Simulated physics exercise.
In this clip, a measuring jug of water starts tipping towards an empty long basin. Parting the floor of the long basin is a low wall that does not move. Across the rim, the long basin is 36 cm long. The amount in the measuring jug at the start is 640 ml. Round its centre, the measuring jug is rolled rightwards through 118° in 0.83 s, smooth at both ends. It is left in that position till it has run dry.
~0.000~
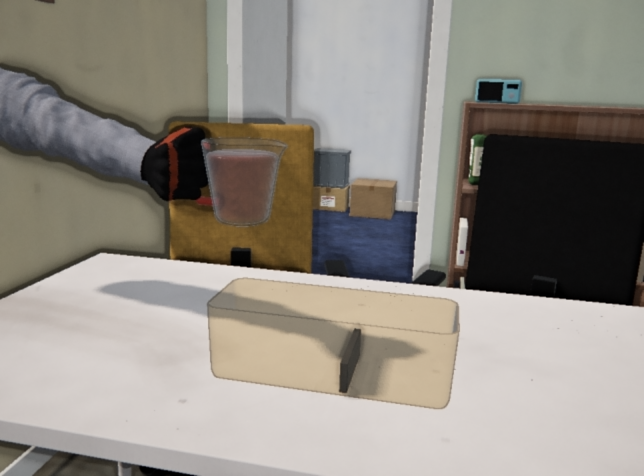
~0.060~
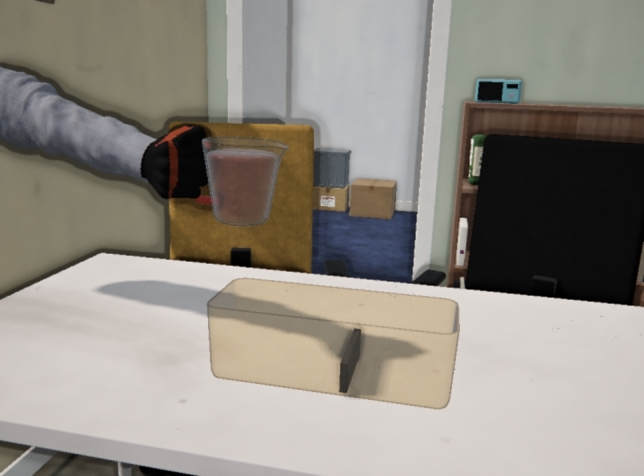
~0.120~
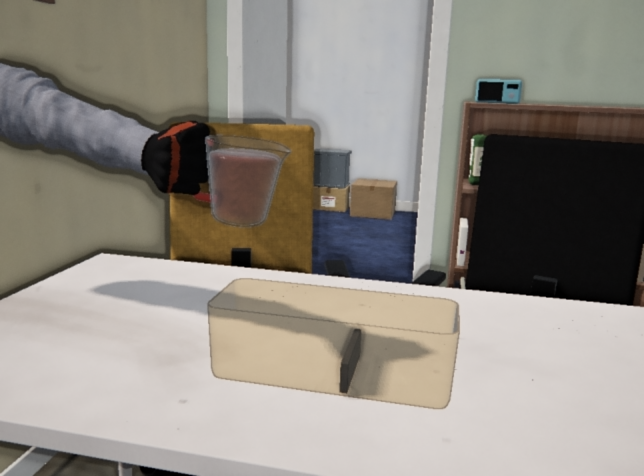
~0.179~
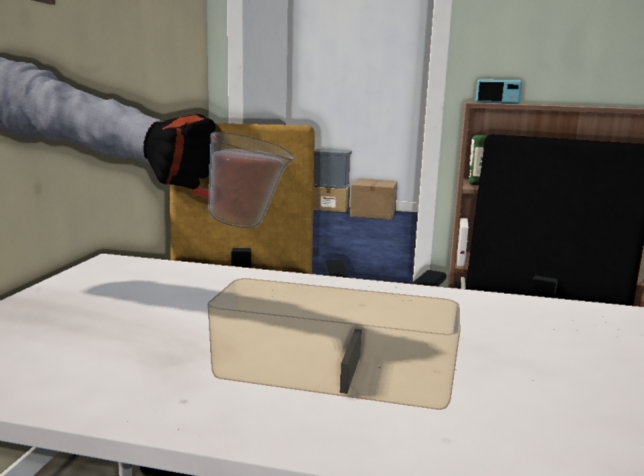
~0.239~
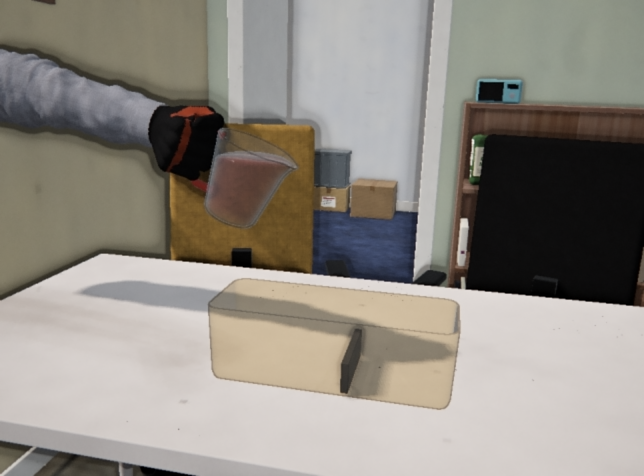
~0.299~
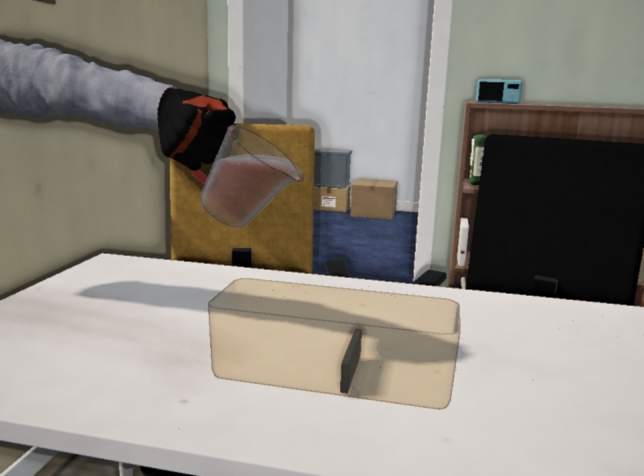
At first, a gloved hand holds a clear measuring jug of reddish liquid nearly upright above a long, empty basin with a low dark wall across its floor. The hand then rolls the jug steadily rightwards, and the liquid shifts towards the lowered pouring edge while the basin stays still.
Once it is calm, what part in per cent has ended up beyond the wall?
About 9 per cent ends up there.
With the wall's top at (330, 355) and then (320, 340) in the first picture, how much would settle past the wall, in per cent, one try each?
I'd say 50 percent on the first go, 60 percent on the next.
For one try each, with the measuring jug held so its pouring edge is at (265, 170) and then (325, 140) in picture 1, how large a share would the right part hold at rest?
The first try gives 5 percent and the second 70 percent.
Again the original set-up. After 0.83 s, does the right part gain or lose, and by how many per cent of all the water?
It rises by about 3.
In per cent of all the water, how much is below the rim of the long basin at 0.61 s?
About 24 per cent.
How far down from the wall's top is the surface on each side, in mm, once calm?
It's around 28 mm on the left side and around 46 mm on the right side.
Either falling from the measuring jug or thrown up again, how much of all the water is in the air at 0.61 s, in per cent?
Estimate: About 32 % of all of it.
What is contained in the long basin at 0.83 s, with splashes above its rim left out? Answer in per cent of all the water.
86 per cent, give or take a little.
After 0.61 s the tilt is 98° and 43 per cent is still to pour, 20 is left of the wall and 4 right of it.
After 0.83 s the tilt is 118° and 2 per cent is still to pour, 79 is left of the wall and 6 right of it.
After 1.07 s the tilt is 118° and 0 per cent is still to pour, 83 is left of the wall and 9 right of it.
After 1.33 s the tilt is 118° and 0 per cent is still to pour, 83 is left of the wall and 9 right of it.
In the end 83 per cent lies left of the wall, 9 right of it and 8 outside.
